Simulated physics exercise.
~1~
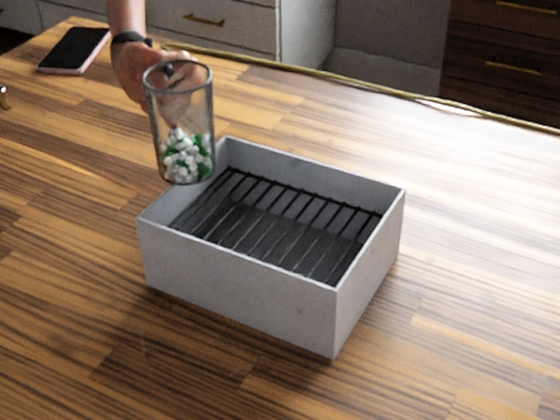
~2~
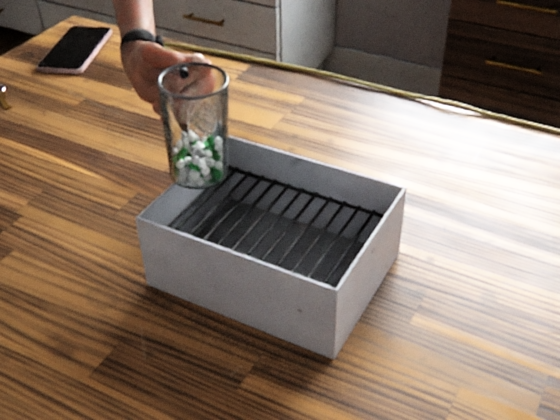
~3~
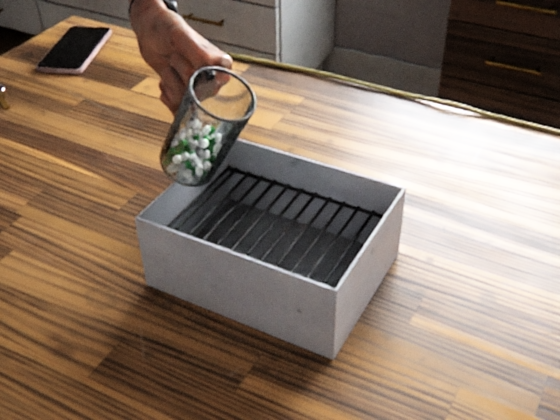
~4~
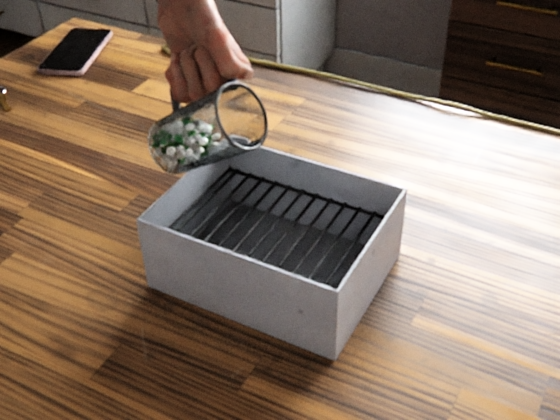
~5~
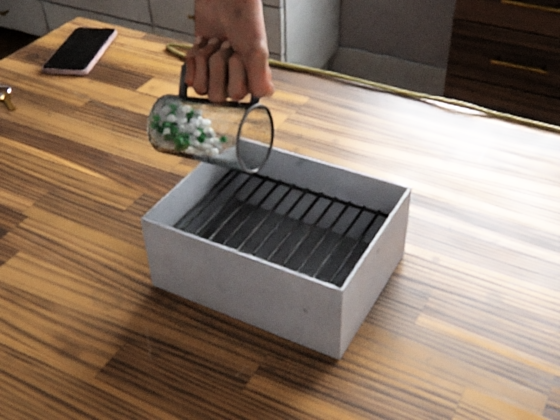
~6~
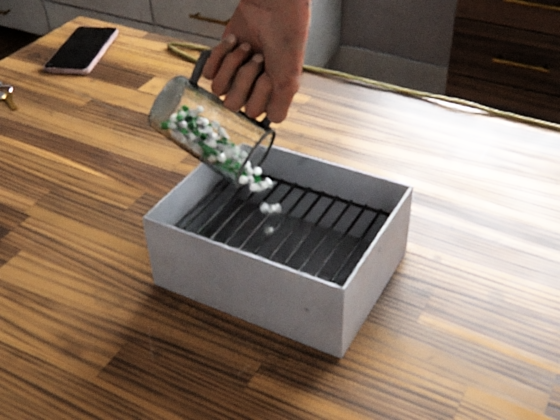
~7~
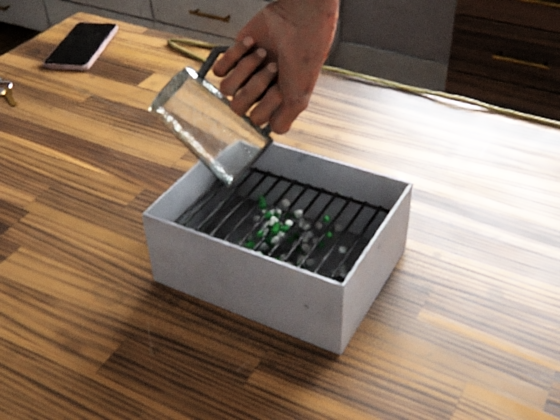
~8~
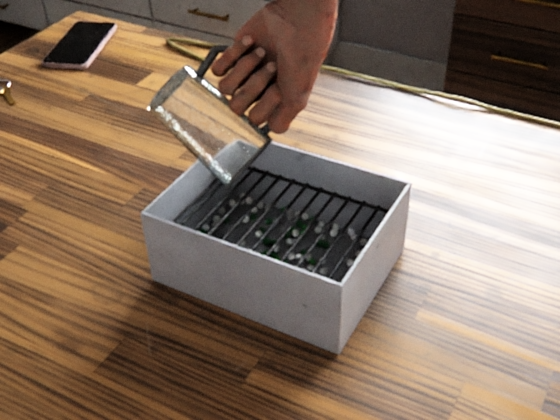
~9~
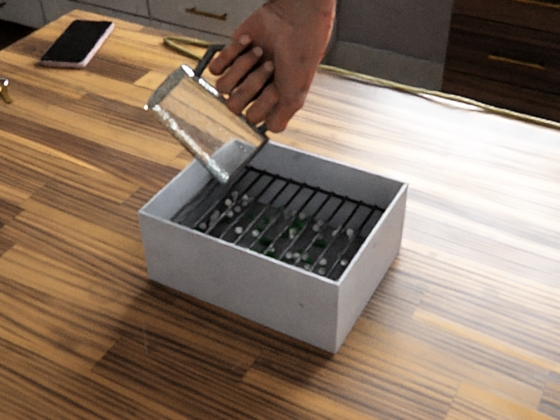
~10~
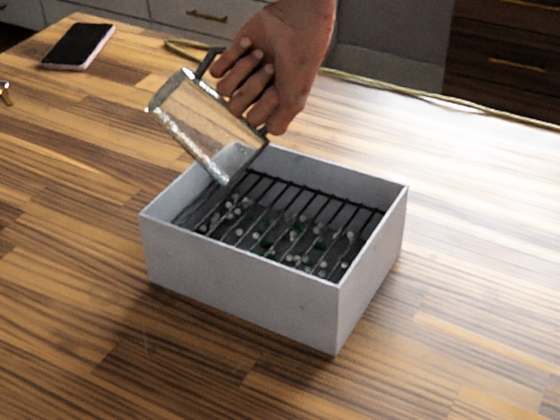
A hand tipping a glass of white and green pieces over a boxed wire rack, all of them dropping through the bars.
